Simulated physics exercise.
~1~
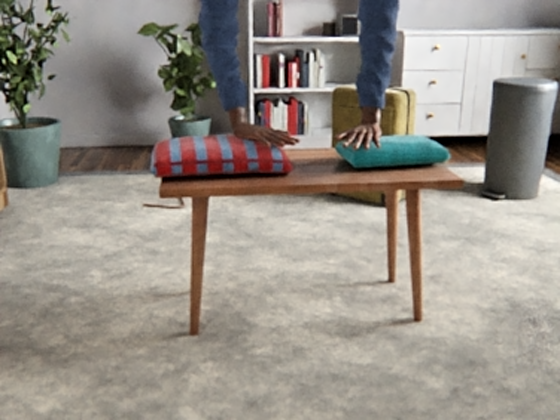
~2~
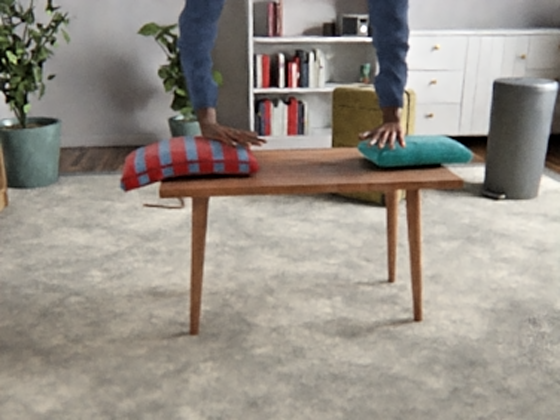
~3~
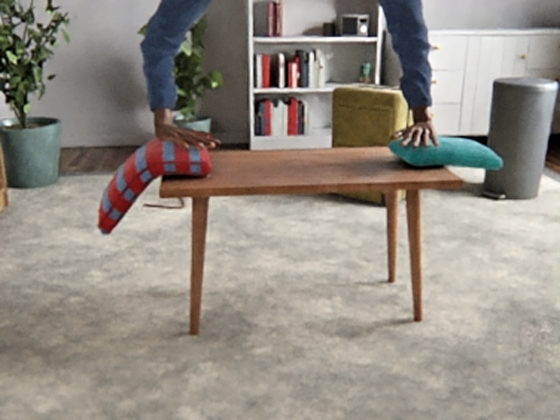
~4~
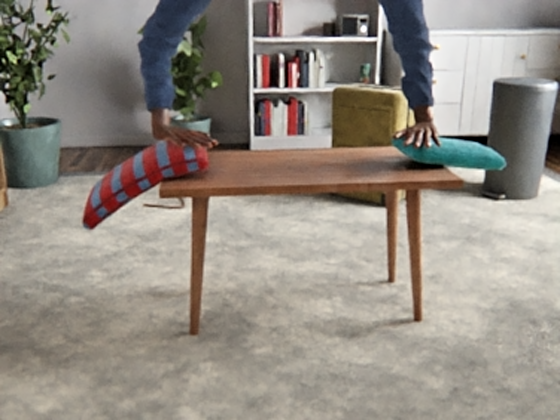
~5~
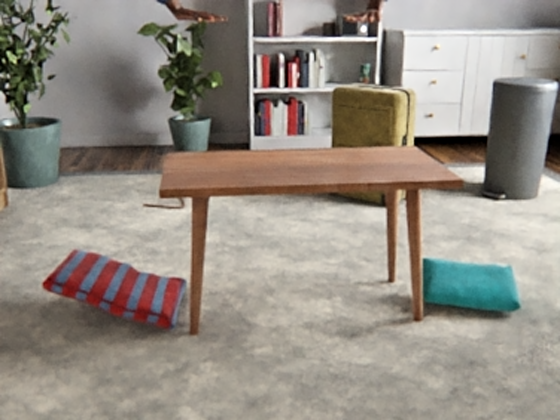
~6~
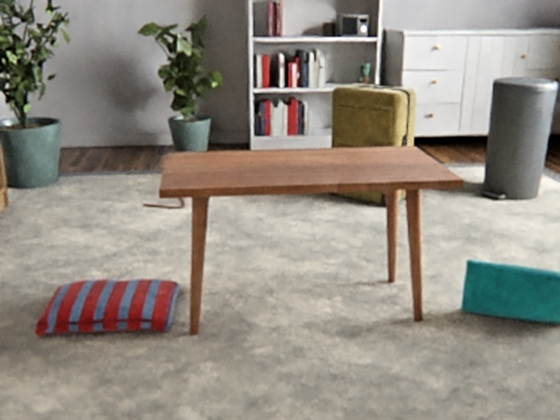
A red striped pillow and a turquoise cushion, pushed outward by hands, fall to the floor.
